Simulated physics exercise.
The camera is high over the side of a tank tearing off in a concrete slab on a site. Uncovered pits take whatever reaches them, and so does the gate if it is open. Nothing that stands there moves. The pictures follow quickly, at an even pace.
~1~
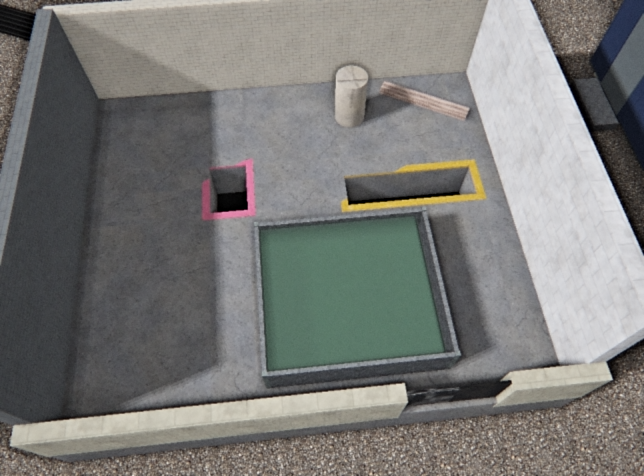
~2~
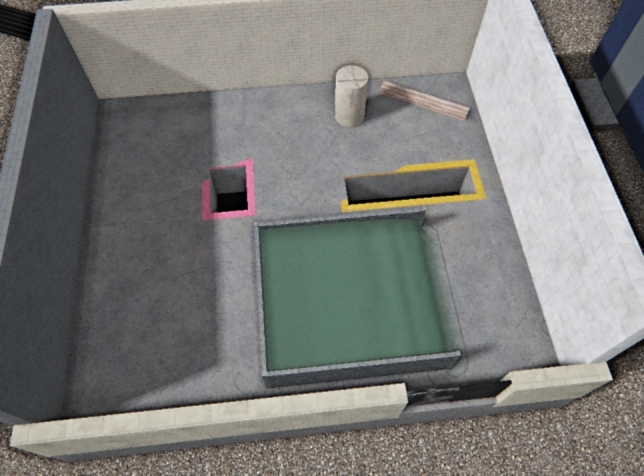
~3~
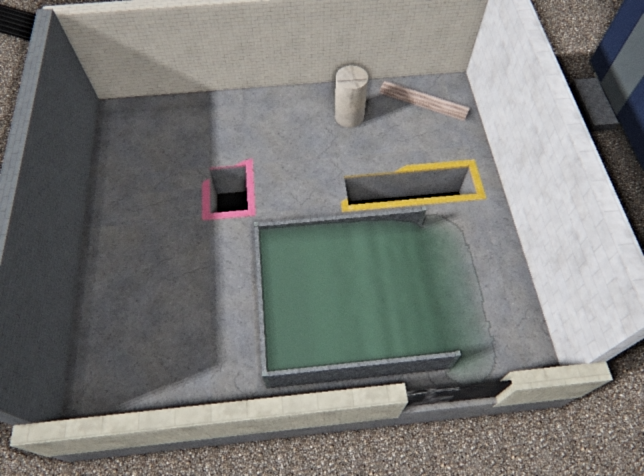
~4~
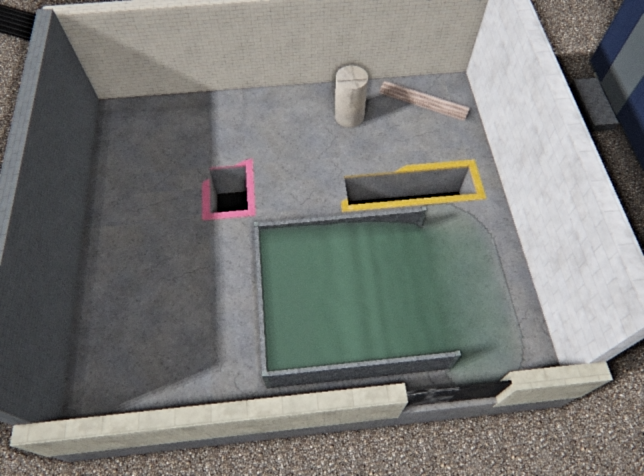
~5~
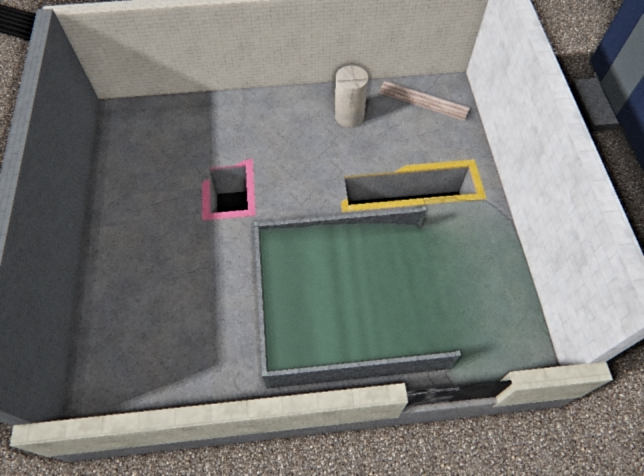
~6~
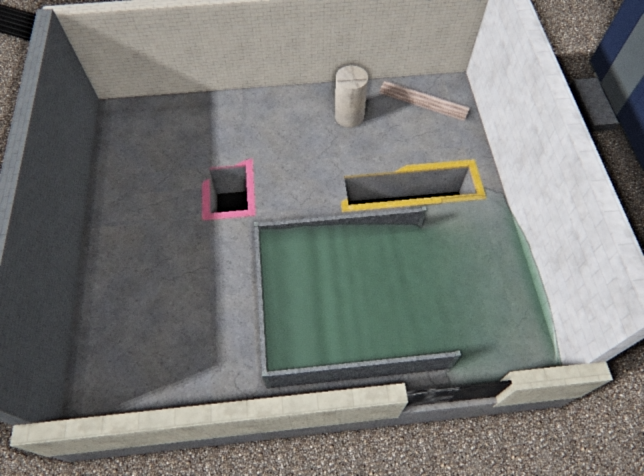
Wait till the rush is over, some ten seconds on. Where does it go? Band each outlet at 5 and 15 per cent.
In the end: The gate takes not even 5 %; the pink pit takes not even 5 %; the yellow pit takes above 15 %.
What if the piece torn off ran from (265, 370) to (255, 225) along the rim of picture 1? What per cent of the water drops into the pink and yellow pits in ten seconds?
In per cent: Pink 14, yellow 10.
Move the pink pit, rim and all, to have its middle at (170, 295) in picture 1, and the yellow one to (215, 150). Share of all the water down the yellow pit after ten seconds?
Per cent: Yellow 14.
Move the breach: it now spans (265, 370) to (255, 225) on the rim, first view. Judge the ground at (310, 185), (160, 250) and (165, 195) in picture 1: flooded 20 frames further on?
In turn: No water, wet, covered.
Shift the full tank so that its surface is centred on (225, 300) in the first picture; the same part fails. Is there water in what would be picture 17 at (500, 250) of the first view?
Answer: Wet.
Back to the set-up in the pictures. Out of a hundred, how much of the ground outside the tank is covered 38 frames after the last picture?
I make it 60 per cent.
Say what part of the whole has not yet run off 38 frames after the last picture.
Some 72 per cent.
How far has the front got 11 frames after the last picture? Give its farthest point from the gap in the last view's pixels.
Close to (462, 77).
A moment on, water covers 15 % of the floor; the gate 0 %, the pink pit 0 %, the yellow pit 1 %.
Next, water covers 20 % of the floor; the gate 0 %, the pink pit 0 %, the yellow pit 3 %.
Then, water covers 35 % of the floor; the gate 0 %, the pink pit 0 %, the yellow pit 13 %.
Later, water covers 60 % of the floor; the gate 0 %, the pink pit 0 %, the yellow pit 28 %.
In the end, water covers 80 % of the floor; the gate 0 %, the pink pit 1 %, the yellow pit 38 %.
